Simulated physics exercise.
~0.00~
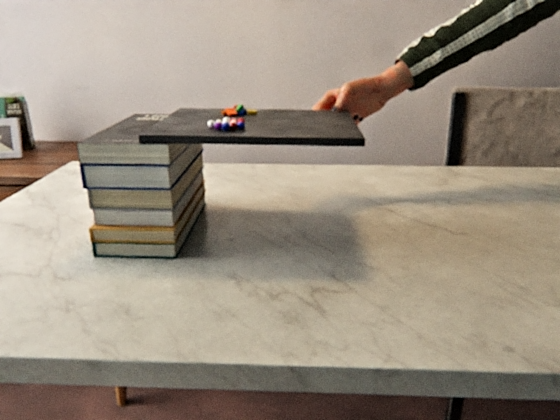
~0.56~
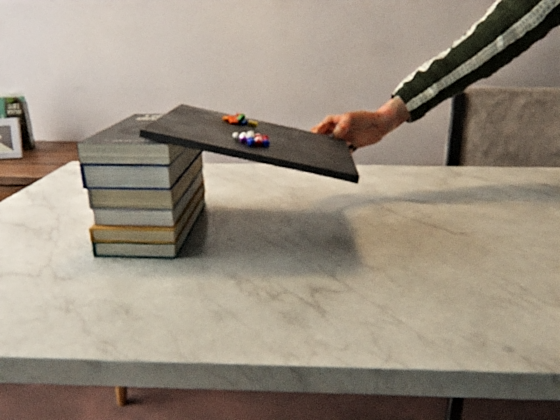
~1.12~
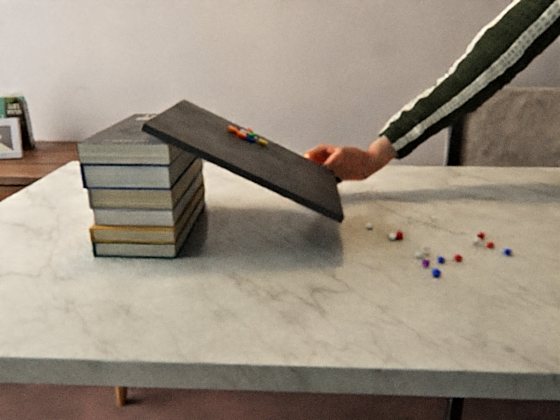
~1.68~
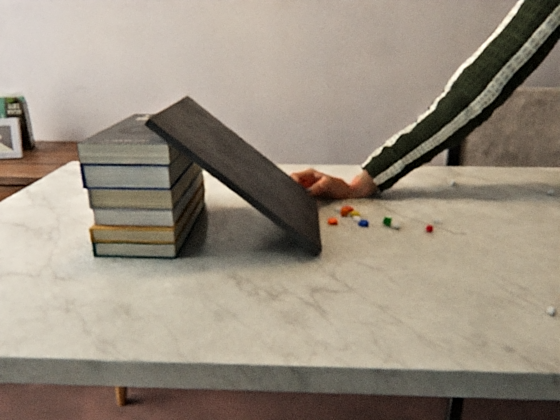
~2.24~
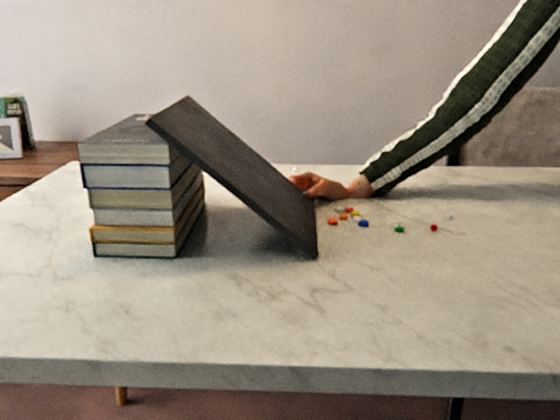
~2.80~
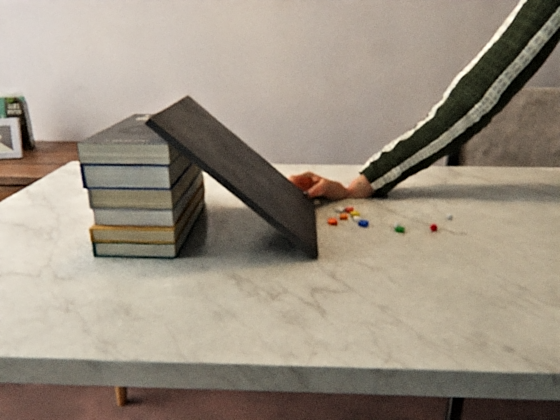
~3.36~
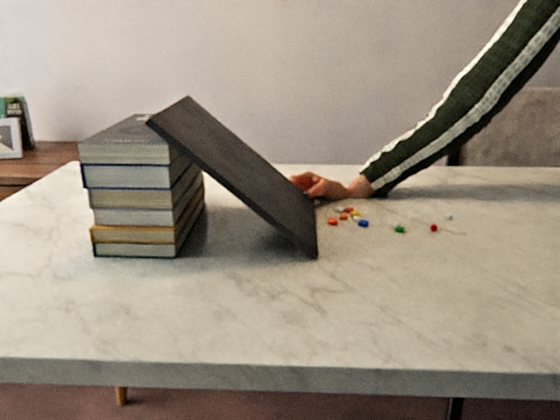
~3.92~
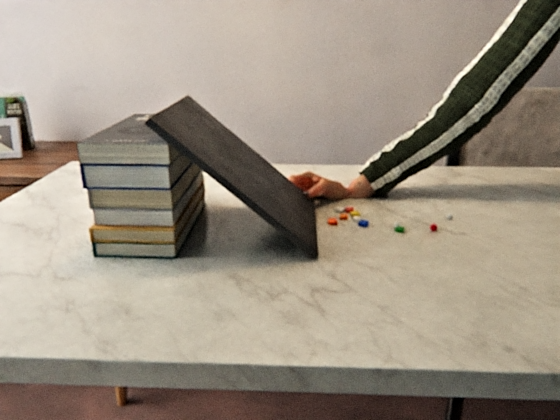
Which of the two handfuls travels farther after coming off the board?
The front handful of beads goes farther, scattering off to the right until most of it is gone from the table, while the back handful stops mostly near the foot of the board.
